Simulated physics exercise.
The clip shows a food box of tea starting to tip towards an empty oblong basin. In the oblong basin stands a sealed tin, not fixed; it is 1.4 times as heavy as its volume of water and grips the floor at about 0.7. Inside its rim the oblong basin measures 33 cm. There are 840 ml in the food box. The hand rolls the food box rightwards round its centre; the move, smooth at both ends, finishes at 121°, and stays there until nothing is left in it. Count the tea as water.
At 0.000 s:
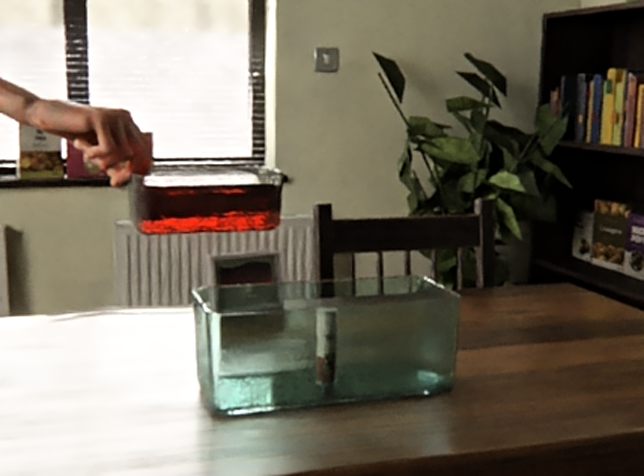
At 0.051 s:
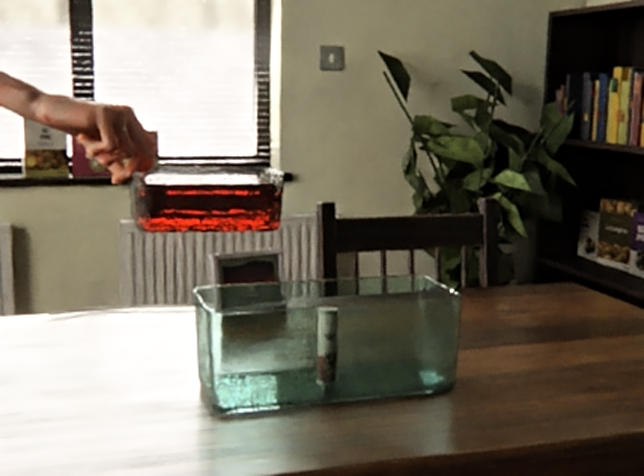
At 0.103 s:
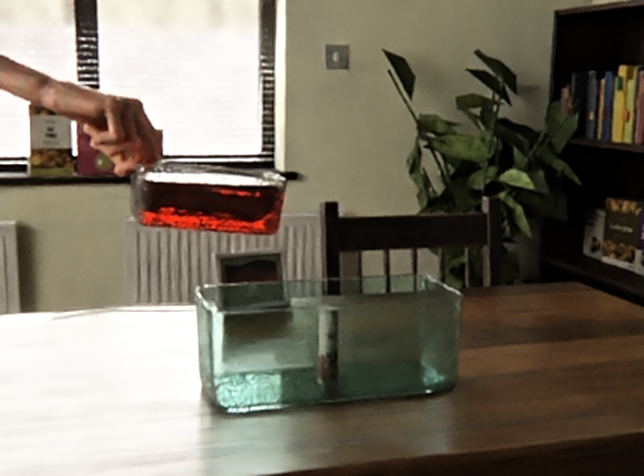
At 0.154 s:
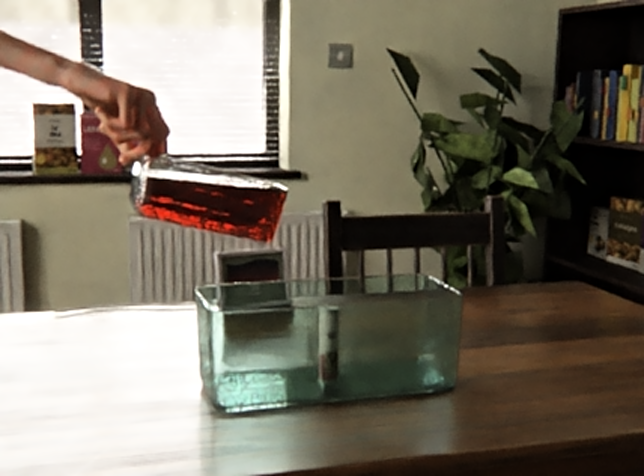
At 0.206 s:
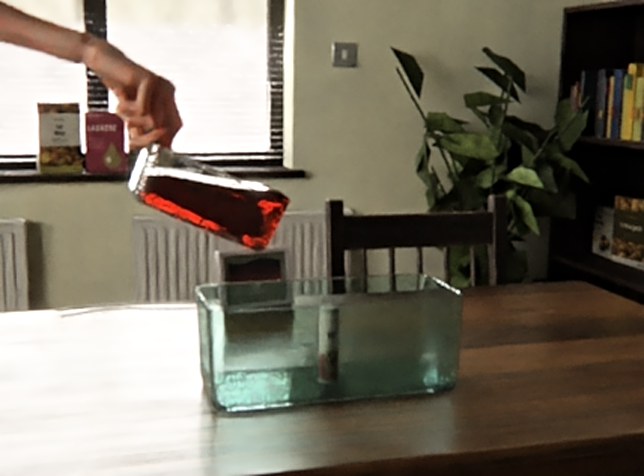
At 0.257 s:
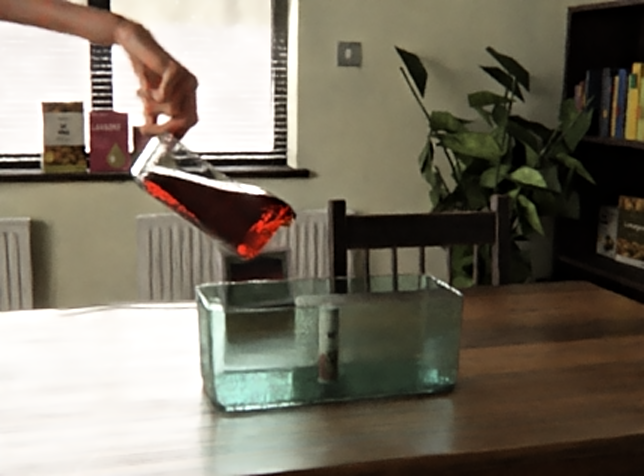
A glass food box of red tea, held by a hand above a greenish oblong basin on a wooden table, stays nearly level at first, then rolls rightwards with its right end dipping steadily lower as the hand rises.
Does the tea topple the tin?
It goes over.
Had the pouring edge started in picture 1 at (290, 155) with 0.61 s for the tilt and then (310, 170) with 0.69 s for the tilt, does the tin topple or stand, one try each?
First it topples; then it remains upright.
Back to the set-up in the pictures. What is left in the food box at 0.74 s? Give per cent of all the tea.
Near 0 in a hundred.
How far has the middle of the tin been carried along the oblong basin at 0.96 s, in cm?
Some 8 cm.
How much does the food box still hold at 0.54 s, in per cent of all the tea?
About 6 per cent.
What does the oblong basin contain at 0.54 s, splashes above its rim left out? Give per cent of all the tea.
About 74 per cent.
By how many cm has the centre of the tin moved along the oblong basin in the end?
Some 7.5 cm.
By 0.54 s the tilt is 107° and 6 per cent is still to pour; the tin stands where it began.
By 0.74 s the tilt is 121° and 0 per cent is still to pour; the tin leans 23°.
By 0.96 s the tilt is 121° and 0 per cent is still to pour; the tin lies on its side.
By 1.19 s the tilt is 121° and 0 per cent is still to pour; the tin lies on its side.
At rest the tin lies on its side.
